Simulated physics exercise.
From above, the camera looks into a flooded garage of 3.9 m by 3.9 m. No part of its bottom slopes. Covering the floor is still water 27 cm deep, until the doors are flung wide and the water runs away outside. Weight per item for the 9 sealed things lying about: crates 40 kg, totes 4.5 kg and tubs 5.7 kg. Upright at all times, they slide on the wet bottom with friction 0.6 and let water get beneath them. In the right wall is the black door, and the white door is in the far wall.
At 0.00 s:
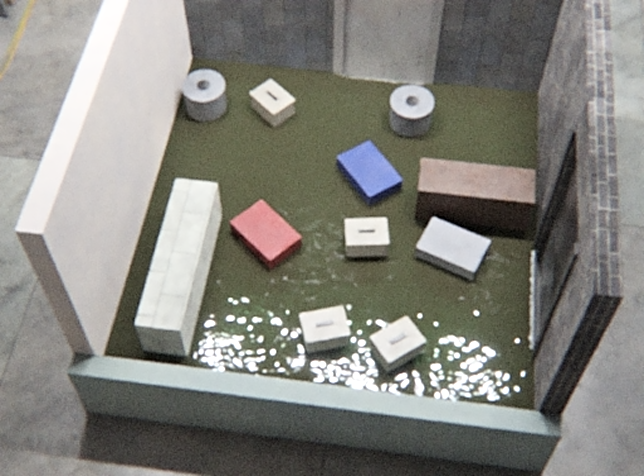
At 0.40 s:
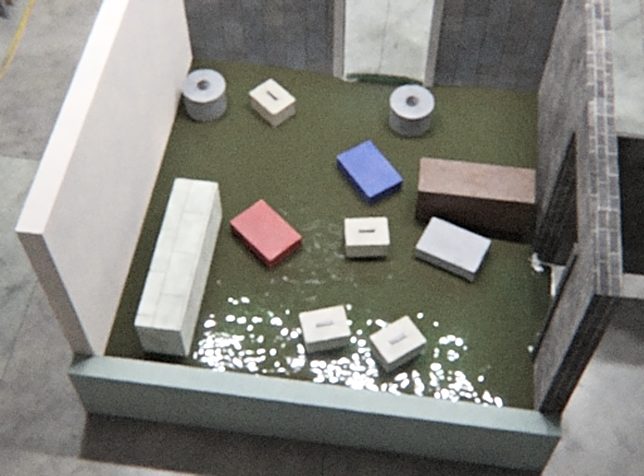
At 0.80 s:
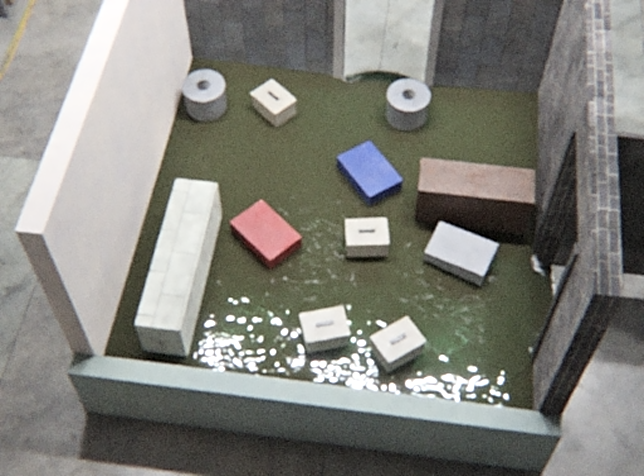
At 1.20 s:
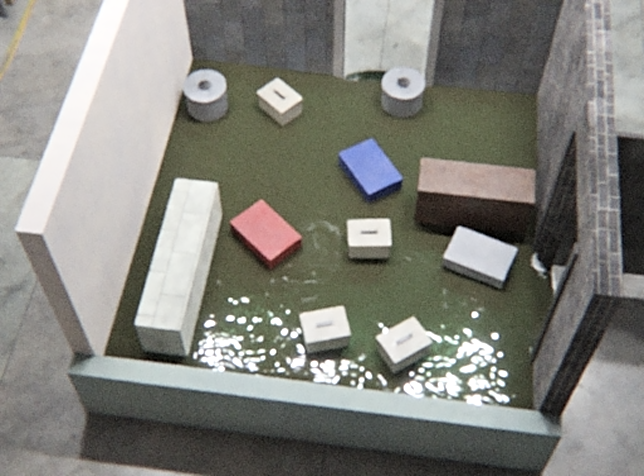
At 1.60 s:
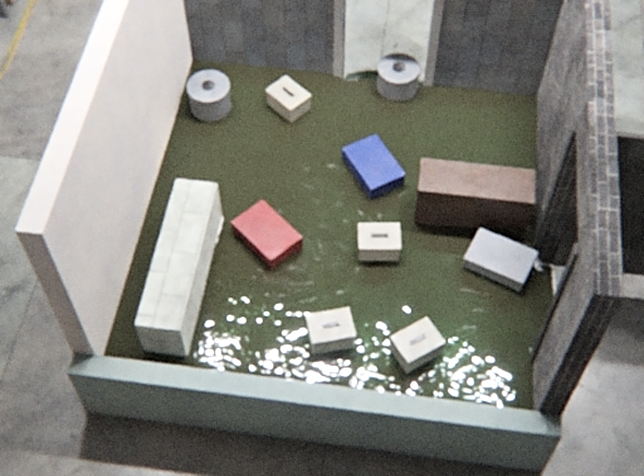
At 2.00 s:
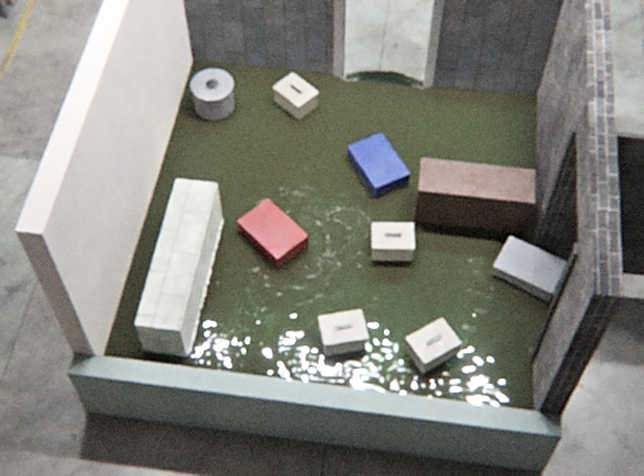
Doors open, and a grey tub floats out the far doorway while several boxes drift right.
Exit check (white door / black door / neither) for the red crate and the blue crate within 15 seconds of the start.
Exits: Red crate neither one, blue crate neither.
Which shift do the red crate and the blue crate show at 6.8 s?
I'd guess about 60 cm and 50 cm by that point.
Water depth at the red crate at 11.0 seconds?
11 cm or so.
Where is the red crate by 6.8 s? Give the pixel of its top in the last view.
I'd put it somewhere near (328, 254).
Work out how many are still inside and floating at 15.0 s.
It comes to 0 of them.
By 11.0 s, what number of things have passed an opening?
Tally so far: 6.
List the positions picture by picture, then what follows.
The red crate at (265, 229), afloat; the blue crate at (370, 168) floats; 27 cm deep round most things; 0 of 9 have shifted, in the first frame.
The red crate at (265, 229), afloat; the blue crate at (370, 168), afloat; about 3610 L in view; 0 of 9 have shifted, in the second frame.
The red crate at (265, 229), afloat; the blue crate at (370, 168) floats; about 3490 L in view; 2 of 9 have shifted, in the third frame.
The red crate at (266, 229), afloat; the blue crate at (370, 166) floats, 5 cm from its start; 24 cm deep round most things; 5 of 9 have shifted, in the fourth frame.
The red crate at (266, 229) floats; the blue crate at (374, 161) floats, 13 cm from its start; 23 cm deep round most things; 8 of 9 have shifted, in the fifth frame.
The red crate at (272, 228), afloat, 8 cm from its start; the blue crate at (379, 160), afloat, 17 cm from its start; 22 cm deep round most things; 9 of 9 have shifted, in the sixth frame.
After 3.0 s the red crate is near (292, 228), 0.3 m from its start, afloat; the blue crate is near (397, 157), 0.4 m from its start, afloat; 2 of 9 are out; 7 afloat.
After 6.8 s the red crate is near (328, 254), 0.6 m from its start, aground; the blue crate is near (405, 147), 0.5 m from its start, aground; 5 of 9 are out; 2 afloat.
After 11.0 s the red crate is near (328, 254), 0.6 m from its start, aground; the blue crate is near (405, 147), 0.5 m from its start, aground; 6 of 9 are out; 1 afloat.
After 15.0 s the red crate is near (328, 254), 0.6 m from its start, aground; the blue crate is near (405, 147), 0.5 m from its start, aground; 7 of 9 are out; 0 afloat.
